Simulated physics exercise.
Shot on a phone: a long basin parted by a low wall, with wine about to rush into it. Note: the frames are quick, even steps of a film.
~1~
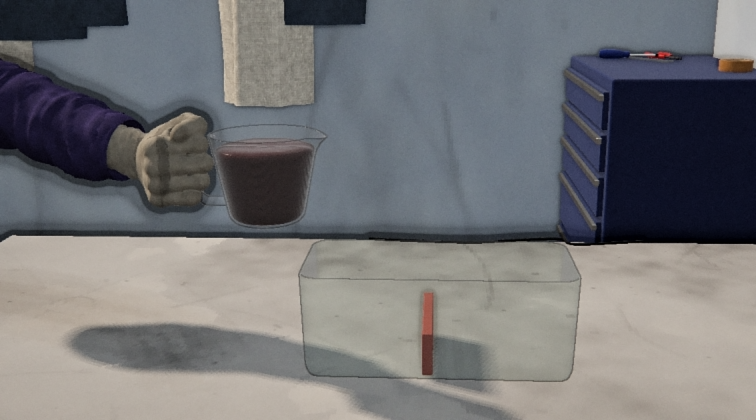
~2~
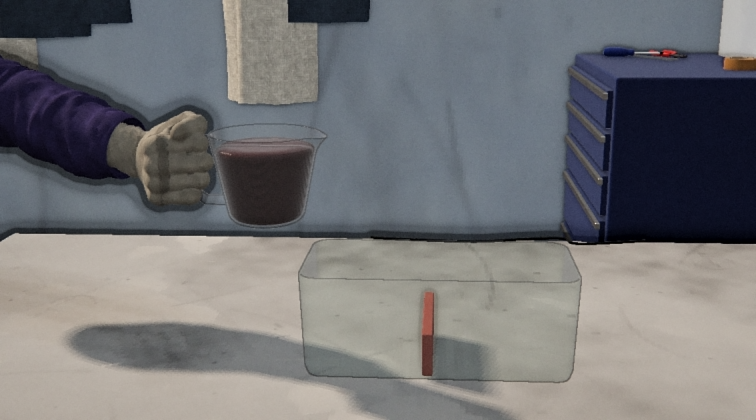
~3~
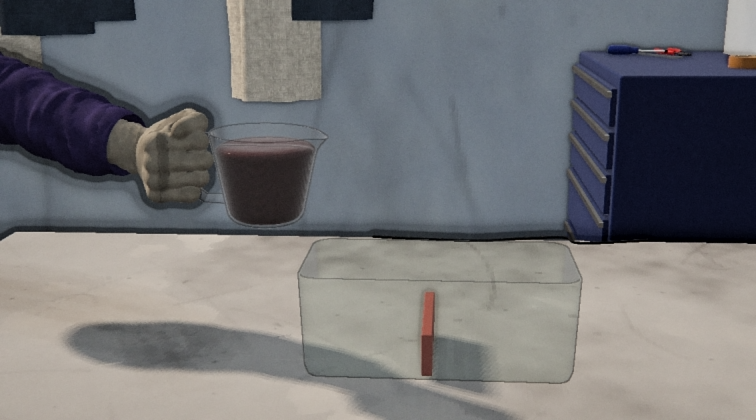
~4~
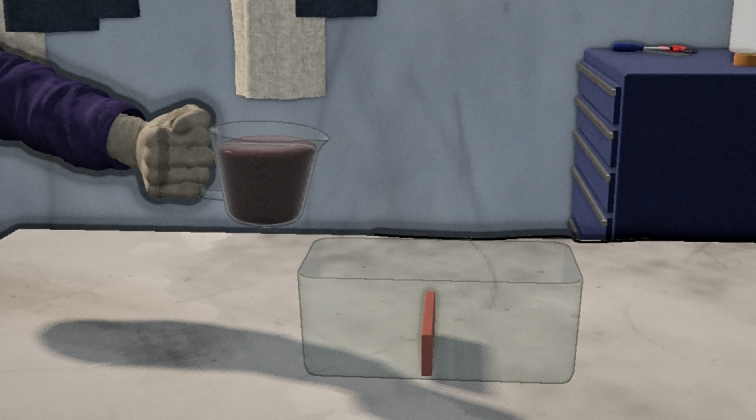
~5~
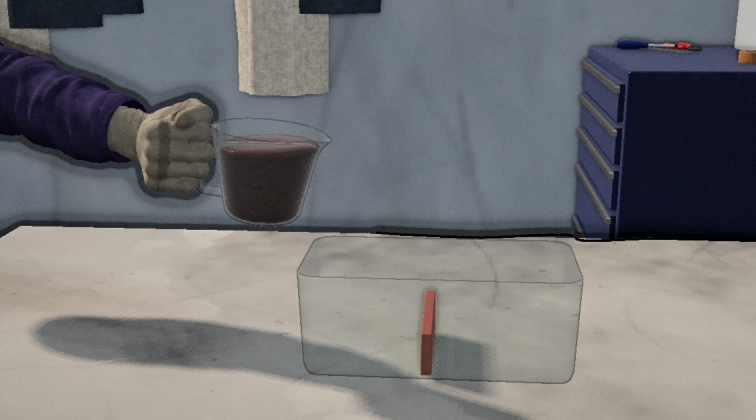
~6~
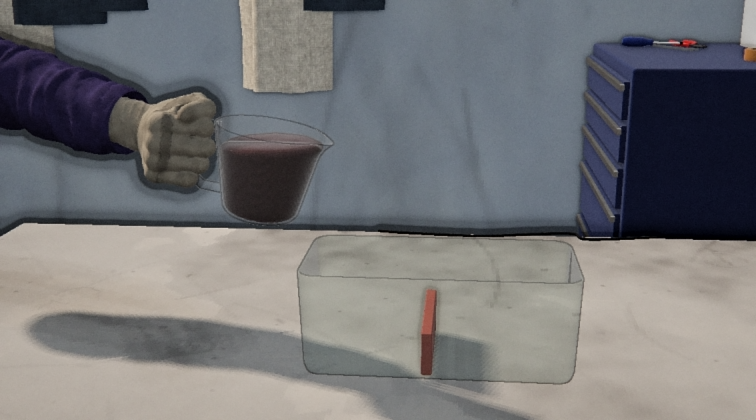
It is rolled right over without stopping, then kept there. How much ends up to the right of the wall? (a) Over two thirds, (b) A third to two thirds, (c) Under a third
Answer: C.
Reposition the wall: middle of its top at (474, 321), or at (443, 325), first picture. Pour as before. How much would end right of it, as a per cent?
In turn 5 and 5 in a hundred.
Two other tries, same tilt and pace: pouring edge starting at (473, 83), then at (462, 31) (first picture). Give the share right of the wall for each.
It comes out at around 90 percent and then around 85 percent.
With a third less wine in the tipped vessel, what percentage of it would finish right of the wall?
Roughly 0 in a hundred.
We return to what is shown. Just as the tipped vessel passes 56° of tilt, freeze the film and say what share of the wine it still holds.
I'd put it at some 70 in a hundred.
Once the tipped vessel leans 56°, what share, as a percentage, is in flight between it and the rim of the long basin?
I'd put it at roughly 15 percent of it.
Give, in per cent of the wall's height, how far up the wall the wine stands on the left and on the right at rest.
Close to 70 for the left and 0 for the right.
A moment on, the tilt is 56° and 71 per cent is still to pour, 13 is left of the wall and 0 right of it.
Next, the tilt is 88° and 17 per cent is still to pour, 74 is left of the wall and 1 right of it.
Then the tilt is 99° and 0 per cent is still to pour, 97 is left of the wall and 2 right of it.
Later the tilt is 99° and 0 per cent is still to pour, 97 is left of the wall and 2 right of it.
In the end 97 per cent lies left of the wall, 2 right of it and 1 outside.
